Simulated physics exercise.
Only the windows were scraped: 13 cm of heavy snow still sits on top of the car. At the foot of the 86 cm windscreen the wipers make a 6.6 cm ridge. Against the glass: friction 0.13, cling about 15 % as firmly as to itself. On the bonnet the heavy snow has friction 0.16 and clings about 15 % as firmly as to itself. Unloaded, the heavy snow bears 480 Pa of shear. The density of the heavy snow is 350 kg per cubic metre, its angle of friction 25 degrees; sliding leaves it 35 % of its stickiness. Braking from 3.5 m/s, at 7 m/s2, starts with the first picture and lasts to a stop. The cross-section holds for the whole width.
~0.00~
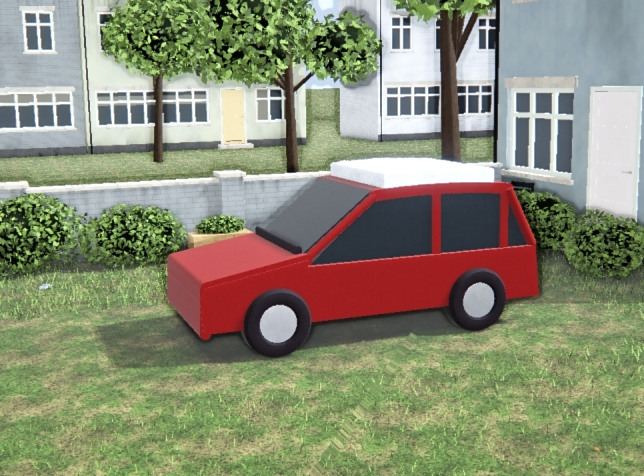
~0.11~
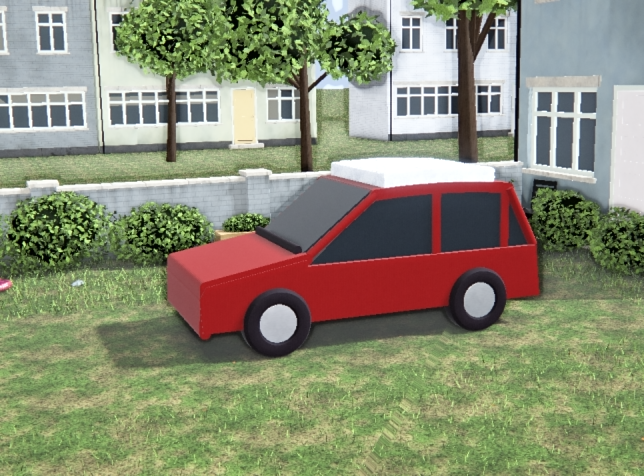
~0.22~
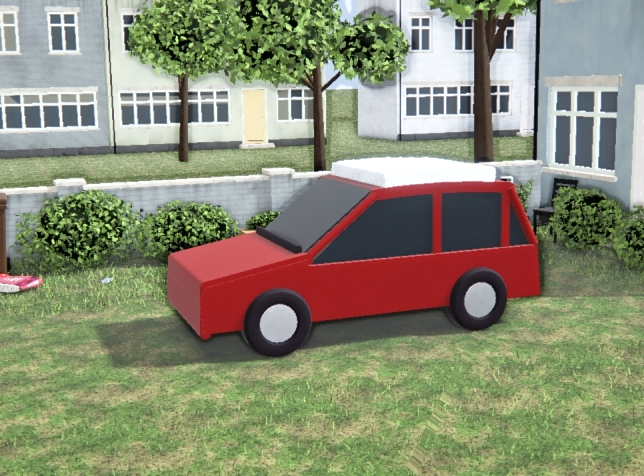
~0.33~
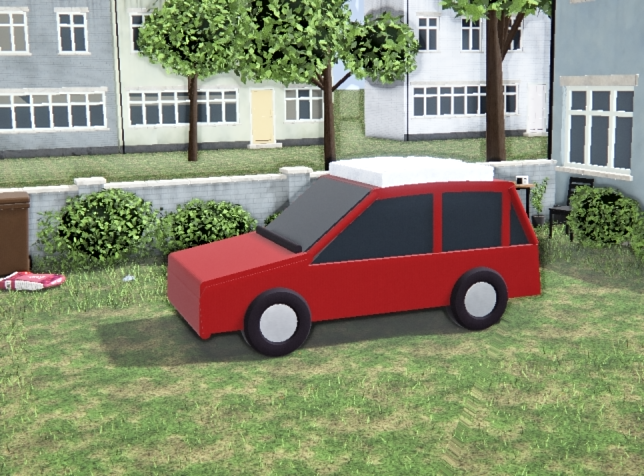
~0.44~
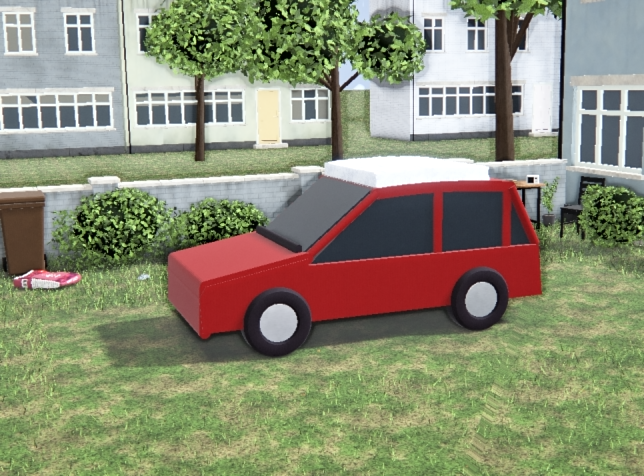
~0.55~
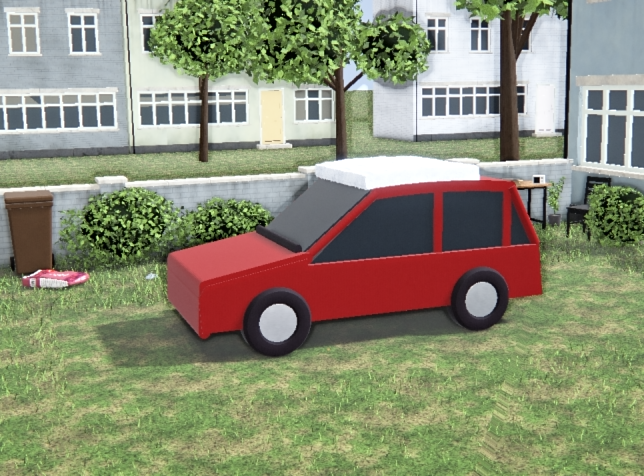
Red car driving left across grass past bushes and houses, slowing as the snow slab on its roof slides slightly forward.
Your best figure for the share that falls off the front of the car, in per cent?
Close to 4 per cent.
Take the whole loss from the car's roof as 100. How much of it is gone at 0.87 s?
About 80 %.
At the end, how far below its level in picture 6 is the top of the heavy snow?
Roughly 0 cm.
After 0.87 s, 63 % of the snow is on the roof, 37 % on the glass, none on the bonnet and none has gone off the nose.
After 1.25 s, 54 % of the snow is on the roof, 26 % on the glass, 20 % on the bonnet and none has gone off the nose.
After 1.62 s, 54 % of the snow is on the roof, 22 % on the glass, 22 % on the bonnet and 2 % has gone off the nose.
After 2.00 s, 54 % of the snow is on the roof, 17 % on the glass, 25 % on the bonnet and 4 % has gone off the nose.
After 2.50 s, 54 % of the snow is on the roof, 18 % on the glass, 25 % on the bonnet and 4 % has gone off the nose.
